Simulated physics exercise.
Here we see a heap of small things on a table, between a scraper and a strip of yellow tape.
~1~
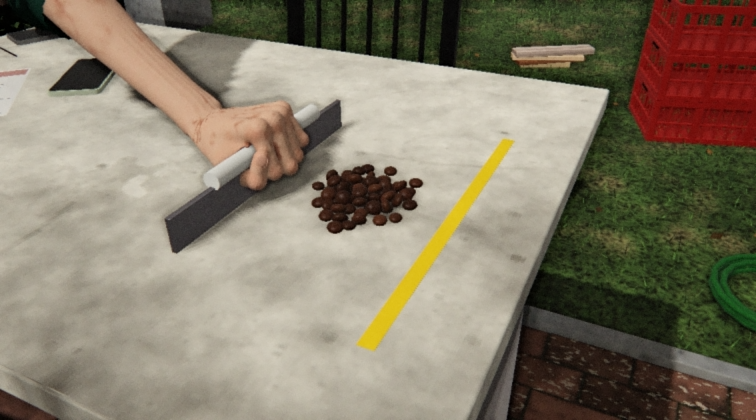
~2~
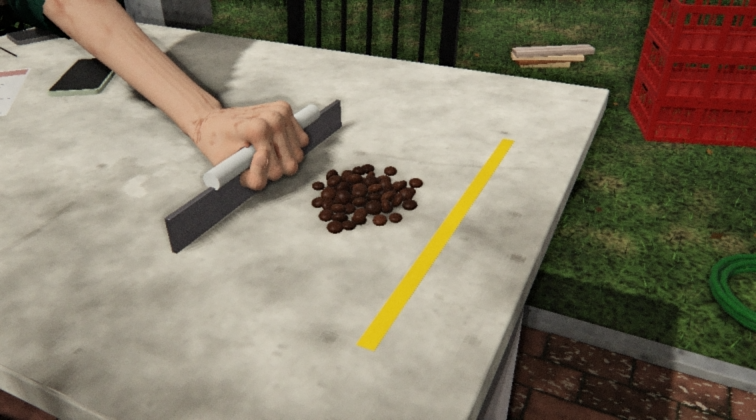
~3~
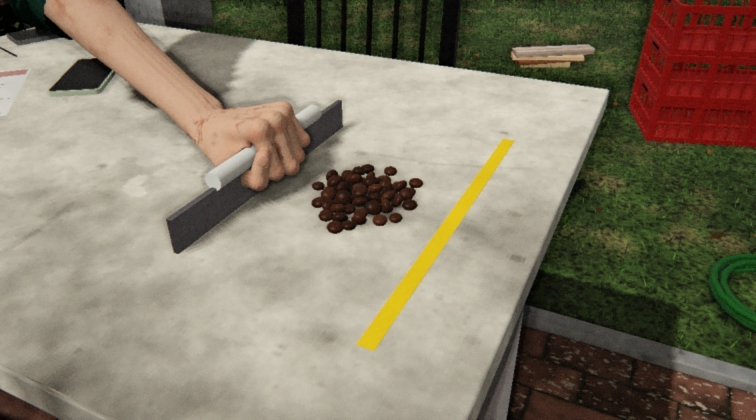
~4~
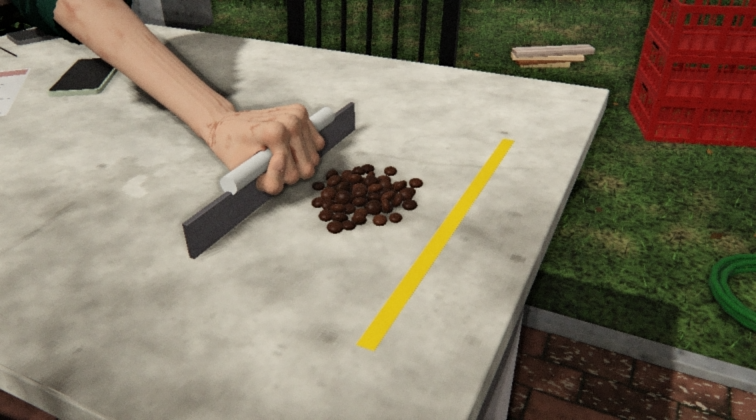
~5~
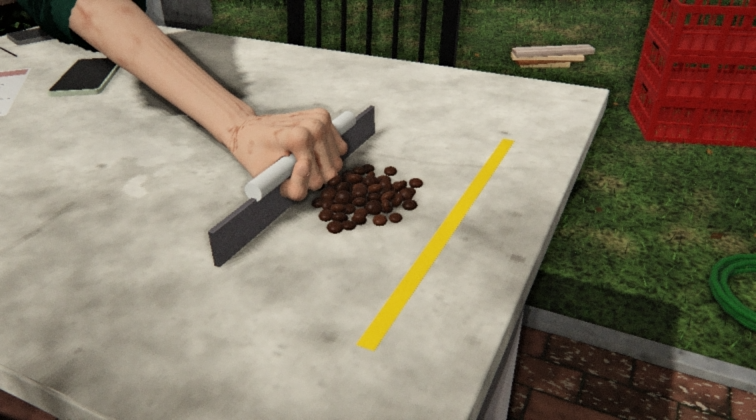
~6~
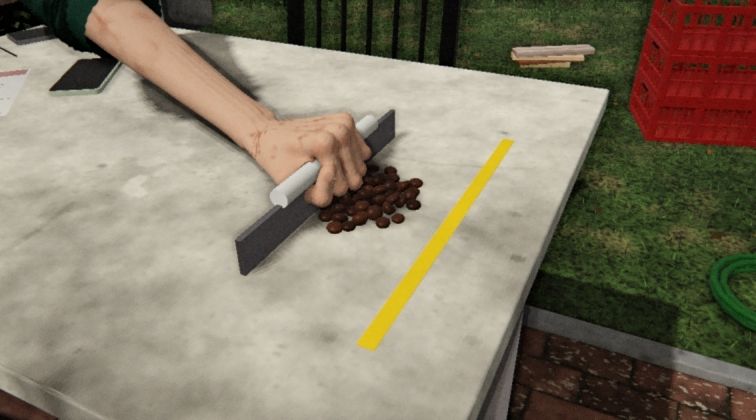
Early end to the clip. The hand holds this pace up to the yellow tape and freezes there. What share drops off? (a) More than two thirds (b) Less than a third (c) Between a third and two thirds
Option b: Less than a third.
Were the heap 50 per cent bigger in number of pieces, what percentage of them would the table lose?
I'd say close to 10 per cent.
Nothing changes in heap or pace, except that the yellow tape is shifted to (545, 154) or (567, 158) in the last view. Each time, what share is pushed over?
First stop: 70 per cent; second stop: 100 per cent.
Soon, scraper still moving, near (397, 177); heap all on the table, its front near (473, 209).
A while on, scraper stopped at the yellow tape; heap all on the table, its front near (542, 225).
Finally, scraper stopped at the yellow tape; heap all on the table, its front near (542, 225).
